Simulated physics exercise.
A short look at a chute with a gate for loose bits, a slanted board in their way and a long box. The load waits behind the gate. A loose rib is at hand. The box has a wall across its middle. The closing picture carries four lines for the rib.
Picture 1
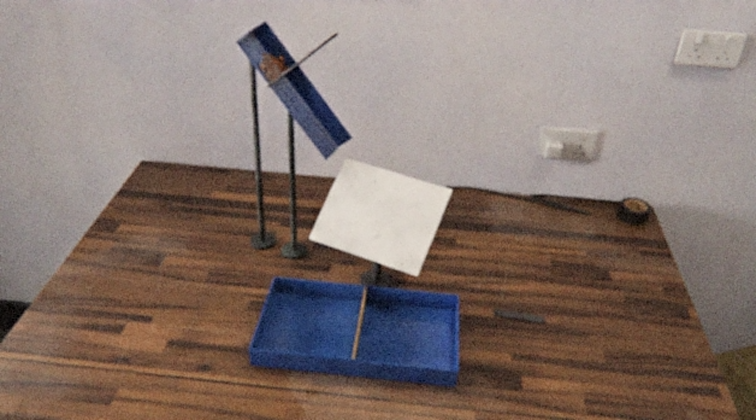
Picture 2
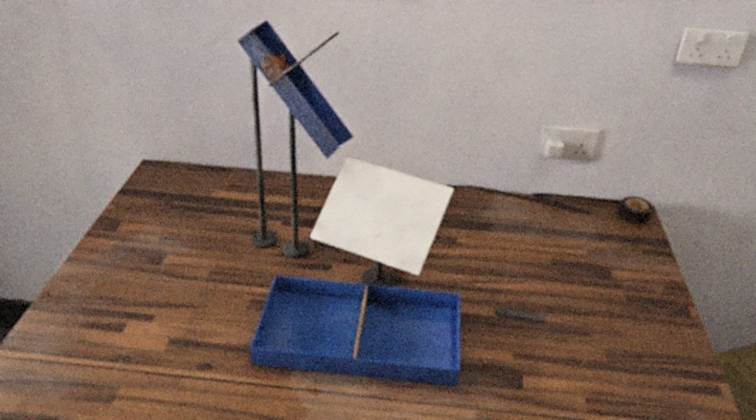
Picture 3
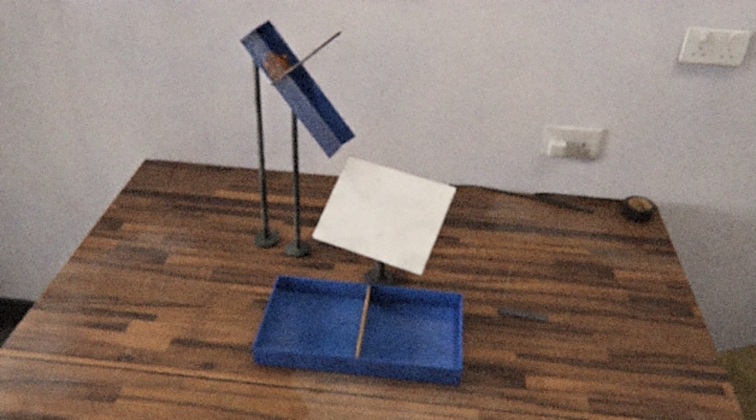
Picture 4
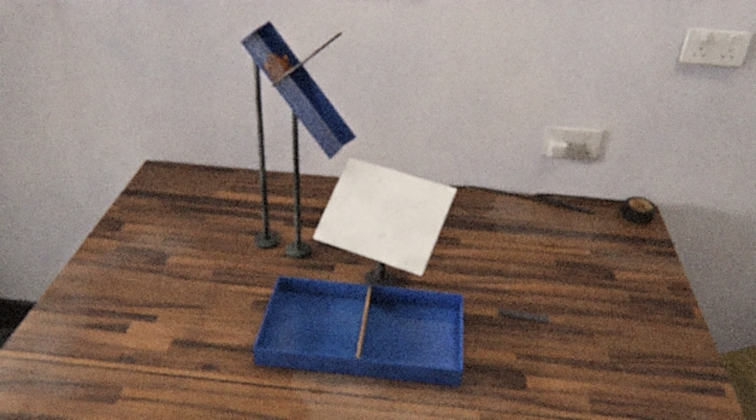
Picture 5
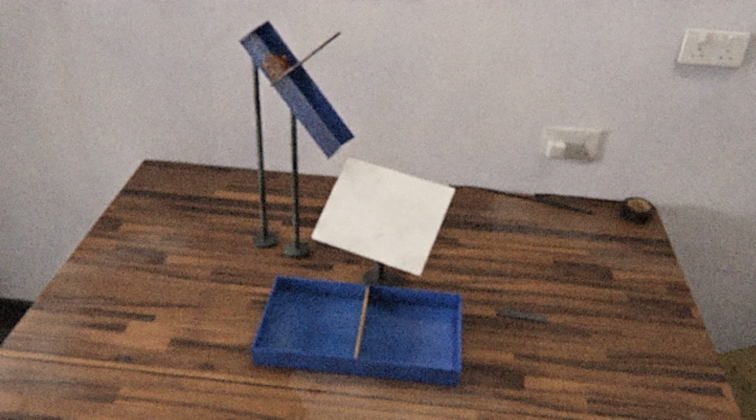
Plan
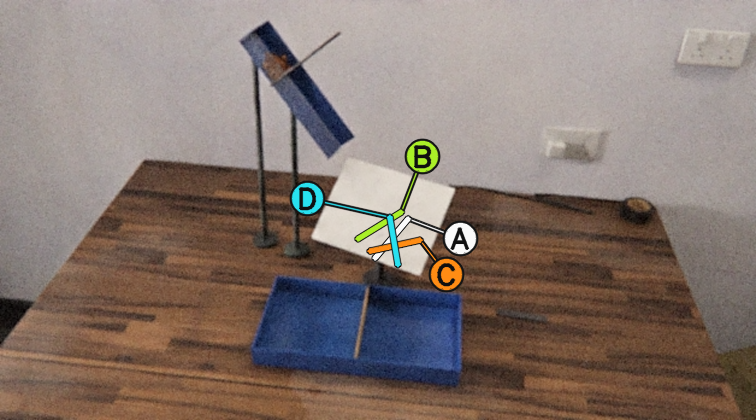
To begin with, a steep blue chute on two thin stands holds a small brownish load behind a thin stick, with a tilted white board and a divided blue box below it on a wooden table. Nothing in the setup moves; only the view shifts very slightly.
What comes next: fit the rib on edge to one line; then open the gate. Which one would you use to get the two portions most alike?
The answer is line D.
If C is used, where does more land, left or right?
More lands on the left.
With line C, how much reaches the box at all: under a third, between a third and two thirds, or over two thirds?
Over two thirds.
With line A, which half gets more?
The left half.
On the marked copy, line A from (408, 218) to (375, 258); line B from (401, 212) to (357, 238); line C from (420, 240) to (369, 251); line D from (389, 217) to (397, 264).
For line A, of what is caught, nearly all in the left half, a small part in the right.
For line B, of what is caught, nearly all in the left half, a stray few in the right.
For line C, of what is caught, nearly all in the left half, a small part in the right.
For line D, of what is caught, about a third in the left half, about two thirds in the right.
